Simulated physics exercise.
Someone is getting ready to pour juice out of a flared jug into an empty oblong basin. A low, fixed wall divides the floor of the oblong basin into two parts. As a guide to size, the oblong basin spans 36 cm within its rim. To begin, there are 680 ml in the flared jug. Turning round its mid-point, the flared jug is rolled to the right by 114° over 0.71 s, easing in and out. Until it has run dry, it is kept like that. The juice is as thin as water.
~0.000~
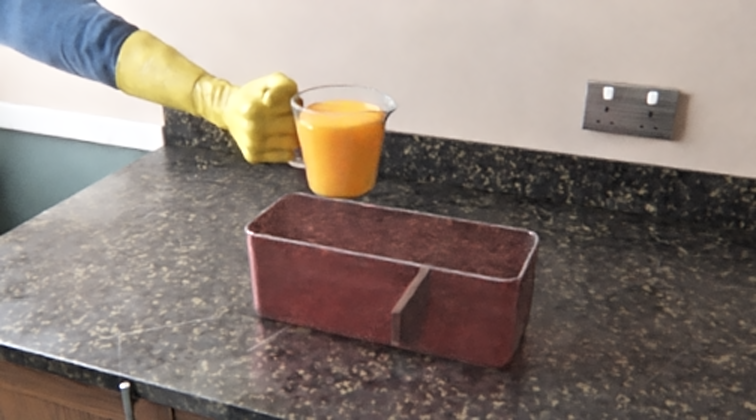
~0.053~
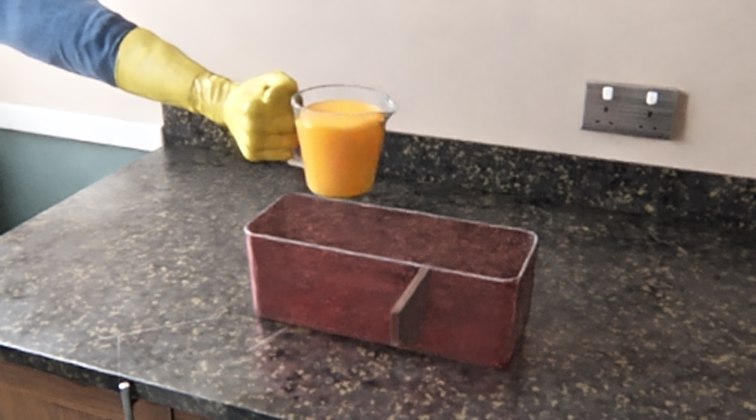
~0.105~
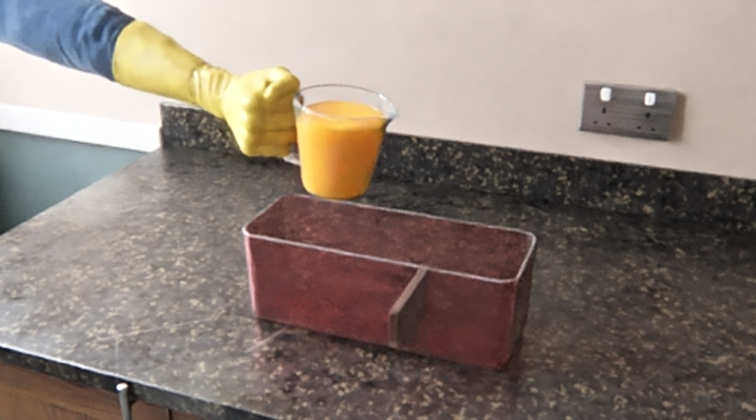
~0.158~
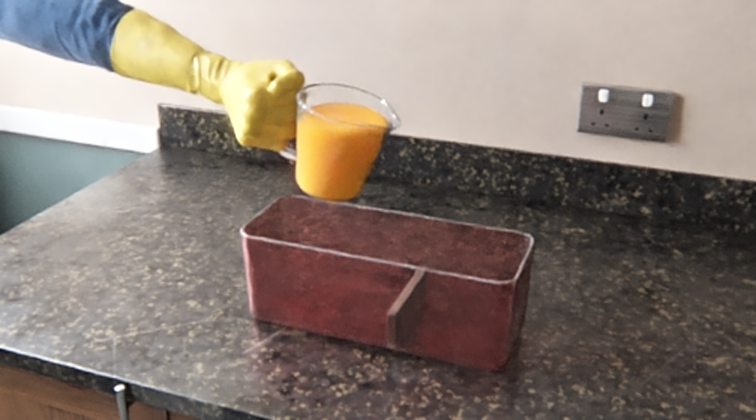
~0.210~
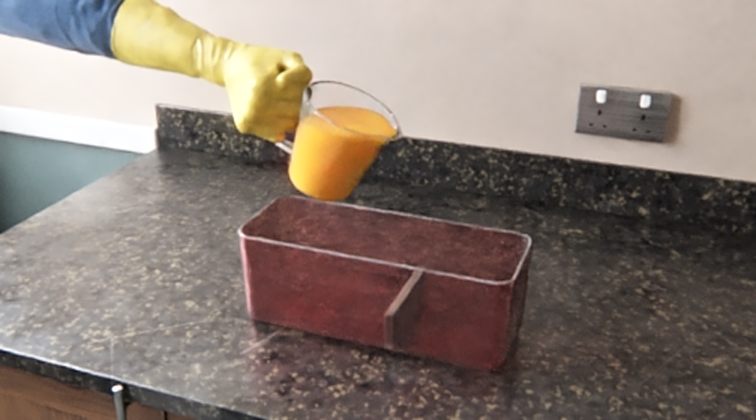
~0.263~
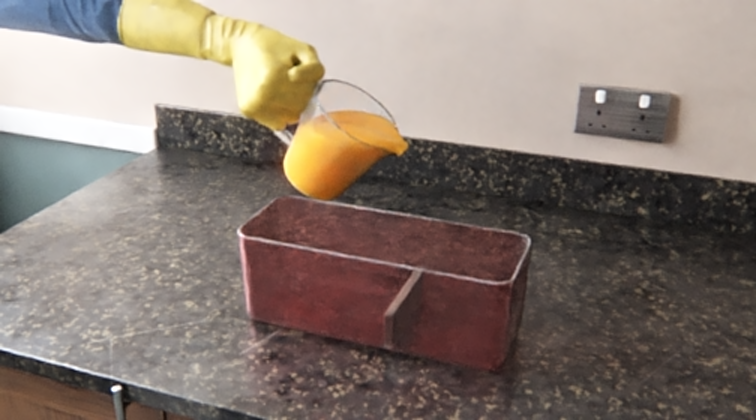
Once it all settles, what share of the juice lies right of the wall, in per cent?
73 %.
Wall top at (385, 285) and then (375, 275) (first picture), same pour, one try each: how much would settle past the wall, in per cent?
It comes to 95 per cent, and then 95 per cent.
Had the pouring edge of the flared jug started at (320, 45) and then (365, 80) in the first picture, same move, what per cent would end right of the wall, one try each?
The first try gives 10 percent and the second 30 percent.
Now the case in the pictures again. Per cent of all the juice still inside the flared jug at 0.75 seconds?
About 3 % is still there.
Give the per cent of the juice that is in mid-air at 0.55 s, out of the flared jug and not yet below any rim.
About 20 per cent.
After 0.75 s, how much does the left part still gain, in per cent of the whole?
Close to 5% of the whole.
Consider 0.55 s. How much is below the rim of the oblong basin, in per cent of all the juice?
I'd put it near 38 percent.
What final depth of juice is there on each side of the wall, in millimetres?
Depths: Left near 6 mm, right near 28 mm.
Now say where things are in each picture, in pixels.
In the first frame, it leans 0°; its right rim is at (396, 107); the juice meets the walls at (304, 107) and (385, 117); the oblong basin's rim runs from (266, 212) to (530, 258); the wall's top is at (412, 289).
In the second frame, it leans 2°; its right rim is at (396, 109); the juice meets the walls at (304, 107) and (385, 119).
In the third frame, it leans 6°; its right rim is at (398, 115); the juice meets the walls at (305, 106) and (385, 121).
In the fourth frame, it leans 13°; its right rim is at (400, 125); the juice meets the walls at (307, 108) and (388, 125).
In the fifth frame, it leans 23°; its right rim is at (401, 137); the juice meets the walls at (307, 116) and (396, 132).
In the sixth frame, it leans 34°; its right rim is at (403, 152); the juice meets the walls at (305, 124) and (399, 143); 2 per cent is over the edge.
Then, 0.55 s in, the tilt is 100° and 42 per cent is still to pour, 1 is left of the wall and 37 right of it.
Then, 0.75 s in, the tilt is 114° and 3 per cent is still to pour, 21 is left of the wall and 72 right of it.
Then, 0.97 s in, the tilt is 114° and 0 per cent is still to pour, 27 is left of the wall and 73 right of it.
Then, 1.21 s in, the tilt is 114° and 0 per cent is still to pour, 27 is left of the wall and 73 right of it.
Finally, 27 per cent lies left of the wall, 73 right of it and 1 outside.
